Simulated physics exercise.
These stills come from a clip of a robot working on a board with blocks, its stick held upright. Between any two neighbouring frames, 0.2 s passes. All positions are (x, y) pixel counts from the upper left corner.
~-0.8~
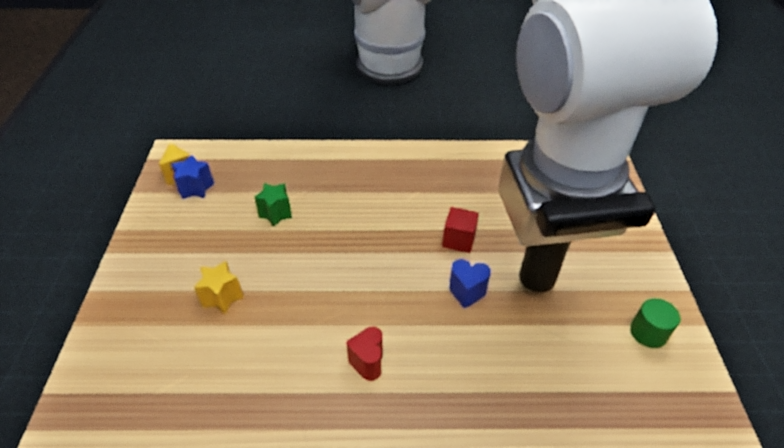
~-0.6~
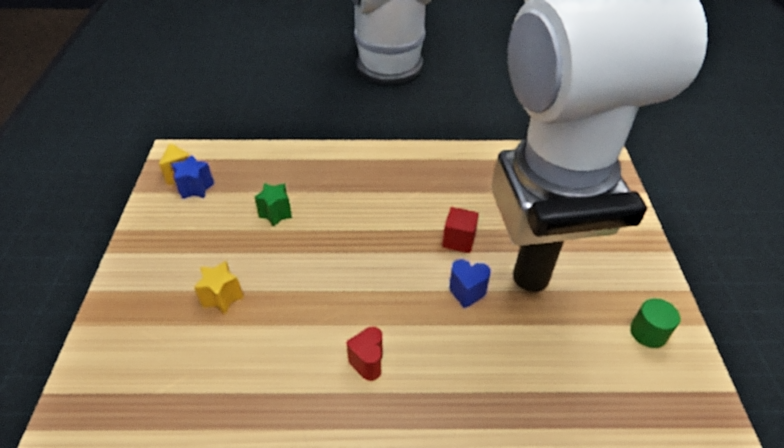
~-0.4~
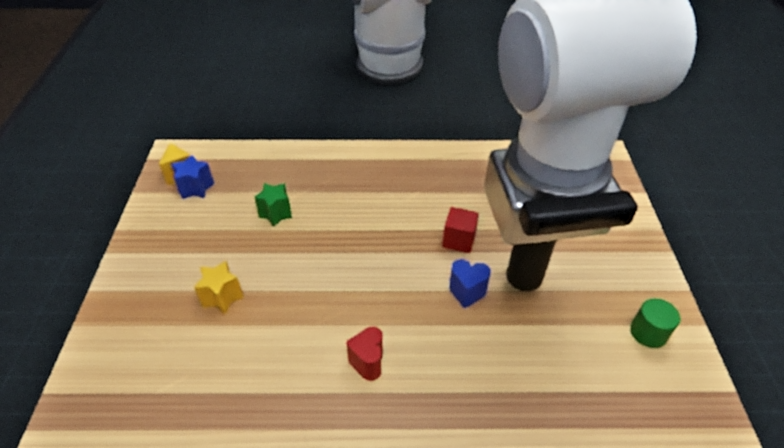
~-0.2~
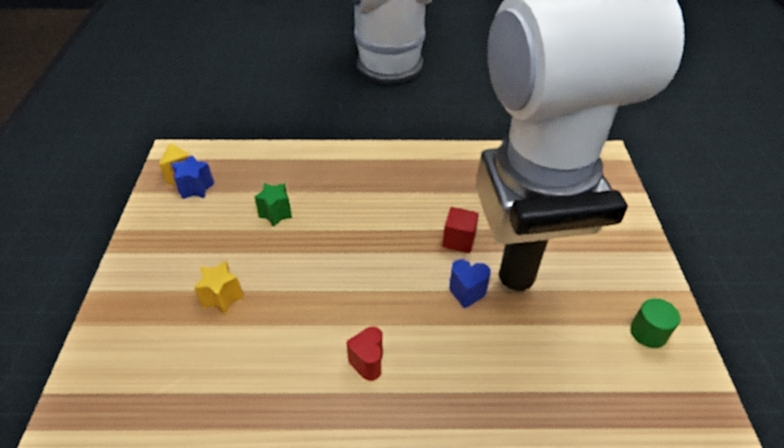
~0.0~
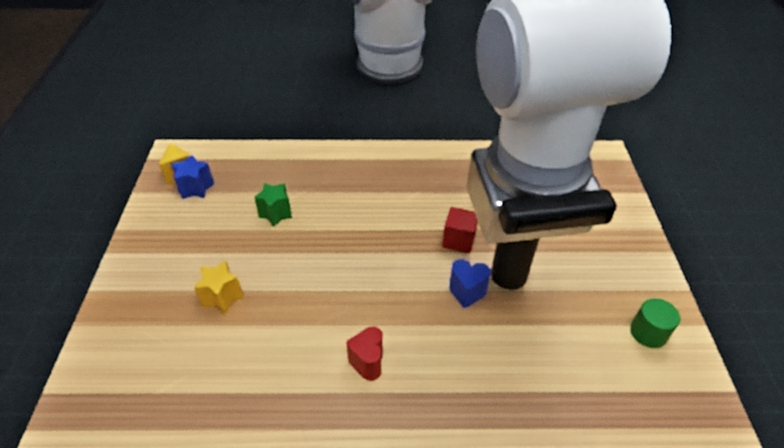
On a striped wooden board scattered with colored blocks, a white robot arm holds a black stick upright to the right of a blue heart. The arm slides the stick slowly left in small shifts, narrowing the gap until it is right beside the heart, while the blocks stay still.
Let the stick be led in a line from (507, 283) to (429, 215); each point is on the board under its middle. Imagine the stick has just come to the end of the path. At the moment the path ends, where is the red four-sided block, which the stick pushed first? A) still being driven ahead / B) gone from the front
It's A.
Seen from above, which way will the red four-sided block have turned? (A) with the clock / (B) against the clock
I'll go with A - with the clock.
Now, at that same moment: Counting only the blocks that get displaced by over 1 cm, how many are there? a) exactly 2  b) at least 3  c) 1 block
My answer is option c.
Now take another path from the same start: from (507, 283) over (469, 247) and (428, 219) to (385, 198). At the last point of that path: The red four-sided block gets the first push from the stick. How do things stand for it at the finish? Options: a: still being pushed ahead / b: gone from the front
Answer: B.
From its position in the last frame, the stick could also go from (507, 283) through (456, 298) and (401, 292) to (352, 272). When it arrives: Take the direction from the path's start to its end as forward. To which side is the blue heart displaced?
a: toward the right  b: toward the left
The correct letter is b.
The first path, step by step. One third of the way, stick (480, 251); red four-sided block (458, 215).
Two thirds of the way, stick (454, 228); red four-sided block (442, 192), turned 30° clockwise.
At the end, stick (430, 207); red four-sided block (432, 173), turned 85° clockwise; blue heart in place.
